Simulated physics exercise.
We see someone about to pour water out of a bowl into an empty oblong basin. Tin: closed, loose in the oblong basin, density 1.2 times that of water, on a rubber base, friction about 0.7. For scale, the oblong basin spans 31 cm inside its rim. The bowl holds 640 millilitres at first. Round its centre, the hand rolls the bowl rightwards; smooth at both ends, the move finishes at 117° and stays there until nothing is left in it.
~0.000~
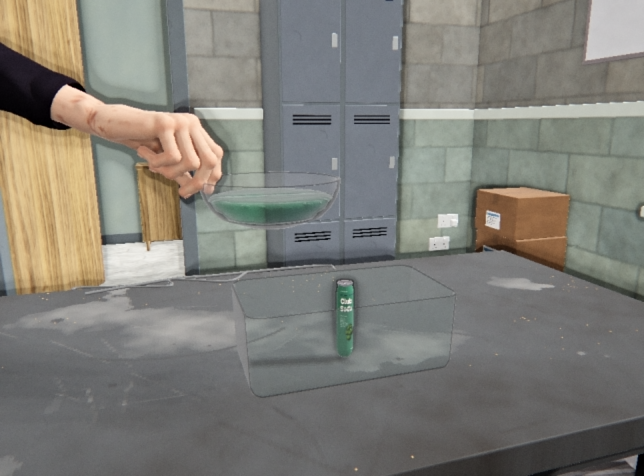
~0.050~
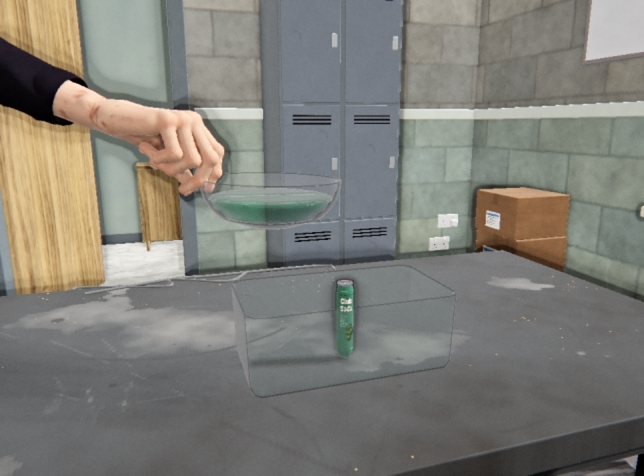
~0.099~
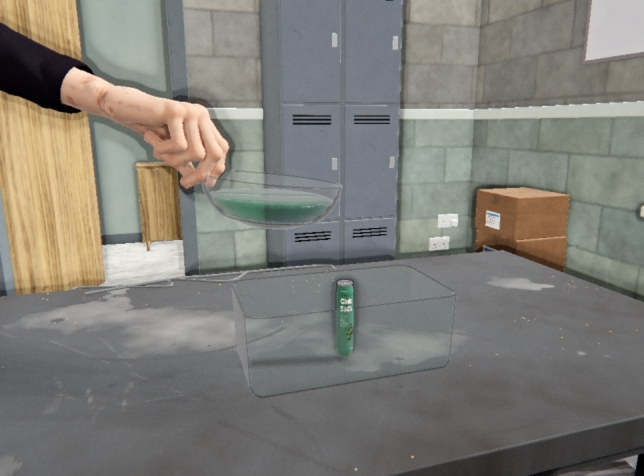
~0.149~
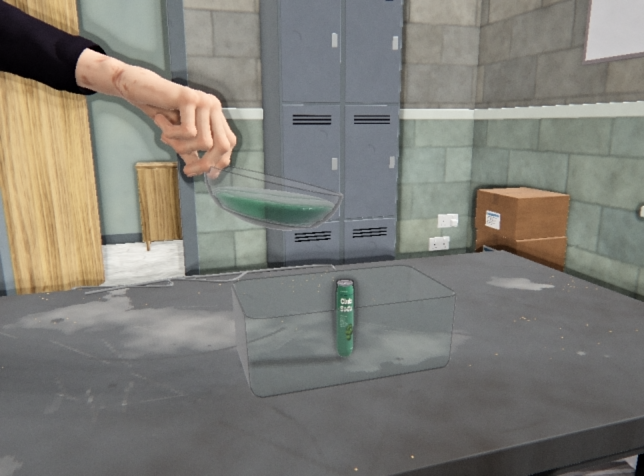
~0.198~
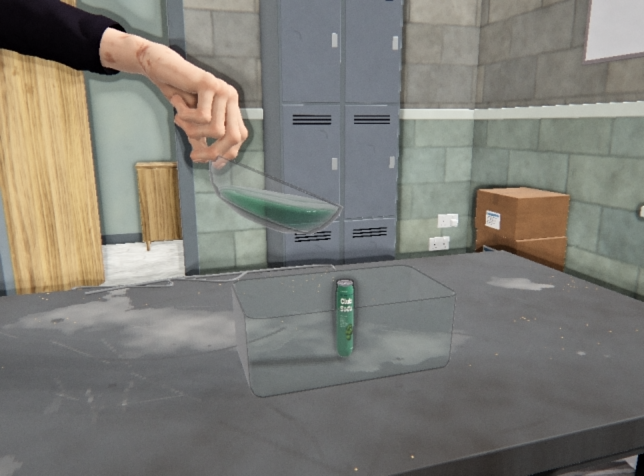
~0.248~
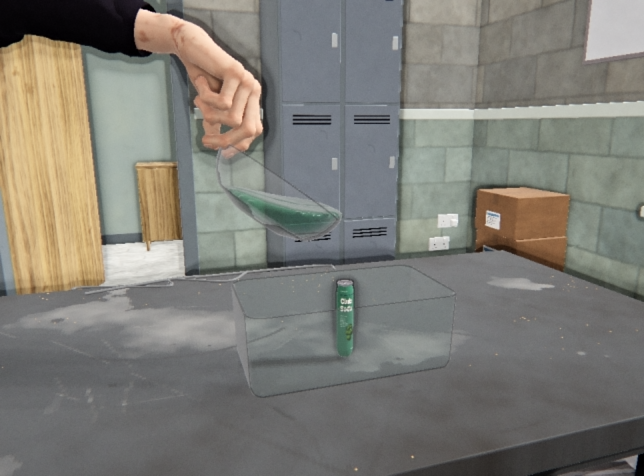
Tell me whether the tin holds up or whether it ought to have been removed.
Watch, it's going to hold out.
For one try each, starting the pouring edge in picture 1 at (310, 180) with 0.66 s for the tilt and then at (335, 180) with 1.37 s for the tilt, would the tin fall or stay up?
First it tips over; then it stays on its base.
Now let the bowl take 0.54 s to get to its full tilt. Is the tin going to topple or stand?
Result: Tin still standing.
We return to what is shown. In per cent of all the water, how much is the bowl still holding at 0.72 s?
0 per cent or so.
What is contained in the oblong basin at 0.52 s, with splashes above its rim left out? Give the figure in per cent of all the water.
Near 92 in a hundred.
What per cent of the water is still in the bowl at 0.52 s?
Remaining: Near 0 % of the total.
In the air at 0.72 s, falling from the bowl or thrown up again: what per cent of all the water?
Roughly 9 %.
Then, 0.52 s in, the tilt is 105° and 0 per cent is still to pour; the tin stands where it began.
Then, 0.72 s in, the tilt is 117° and 0 per cent is still to pour; the tin stands where it began.
Then, 0.93 s in, the tilt is 117° and 0 per cent is still to pour; the tin stands where it began.
Then, 1.16 s in, the tilt is 117° and 0 per cent is still to pour; the tin stands where it began.
Finally, the tin stands where it began.
